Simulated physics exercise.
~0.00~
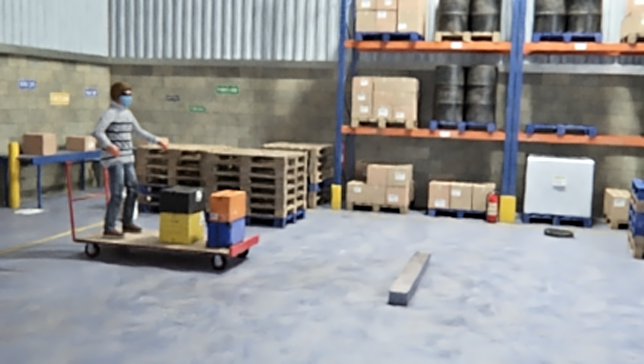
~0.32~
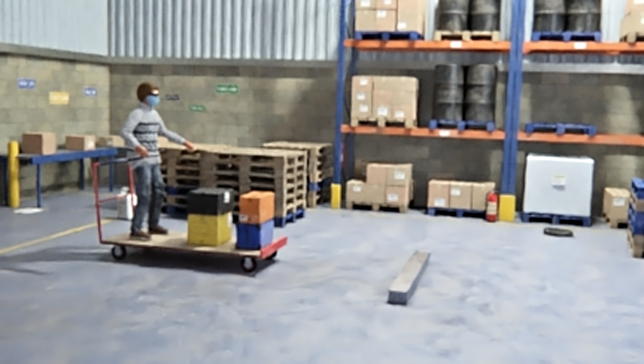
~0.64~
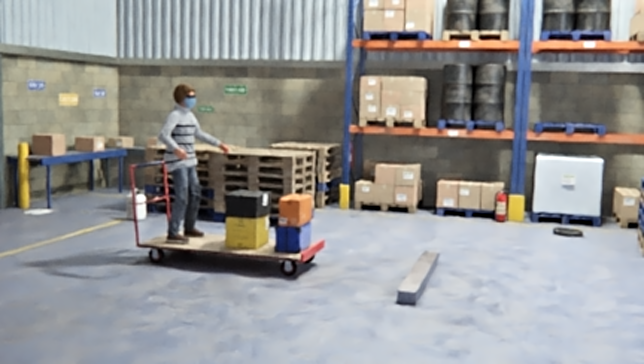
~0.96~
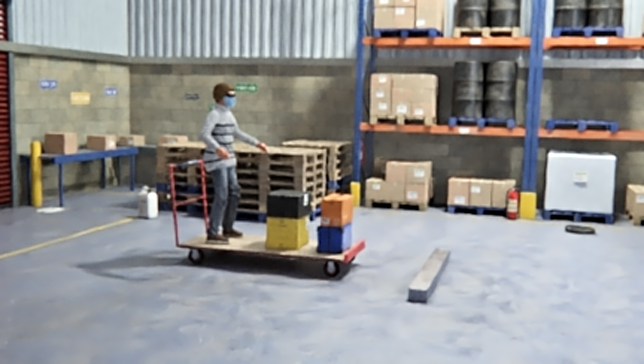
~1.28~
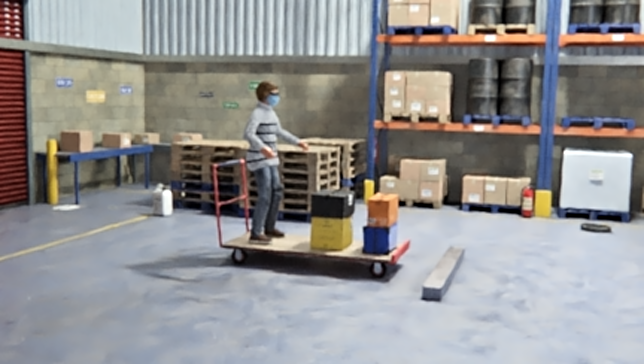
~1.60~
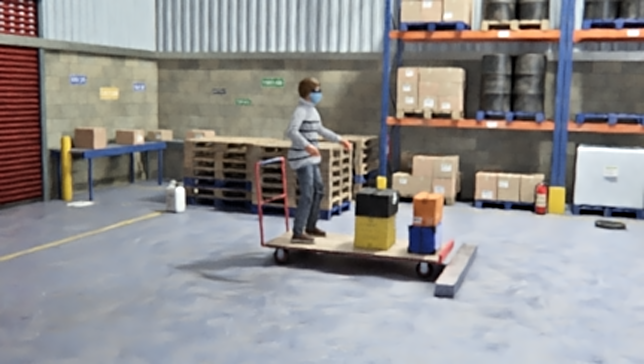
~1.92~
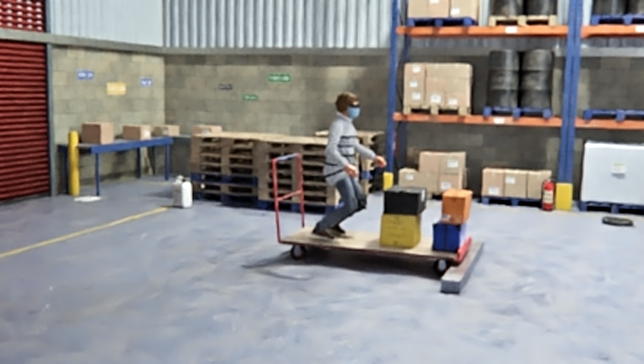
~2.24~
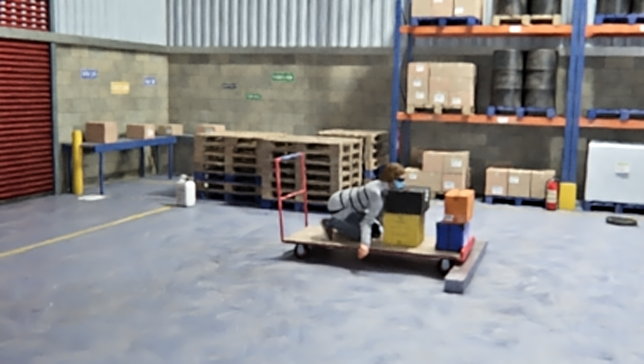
A flatbed trolley with a red handle rolls rightward across a grey warehouse floor, seen from the side, with stacked pallets and tall blue and orange racking behind. A masked person in a striped grey top stands at its left end, arms held forward, behind a black parcel, a yellow one, and an orange carton above a blue case. The trolley reaches a low grey kerb and stops against it. The rider pitches forward with bent knees, then drops down onto the deck behind the parcels, one arm reaching down. The orange carton stays upright, and the whole load remains aboard.
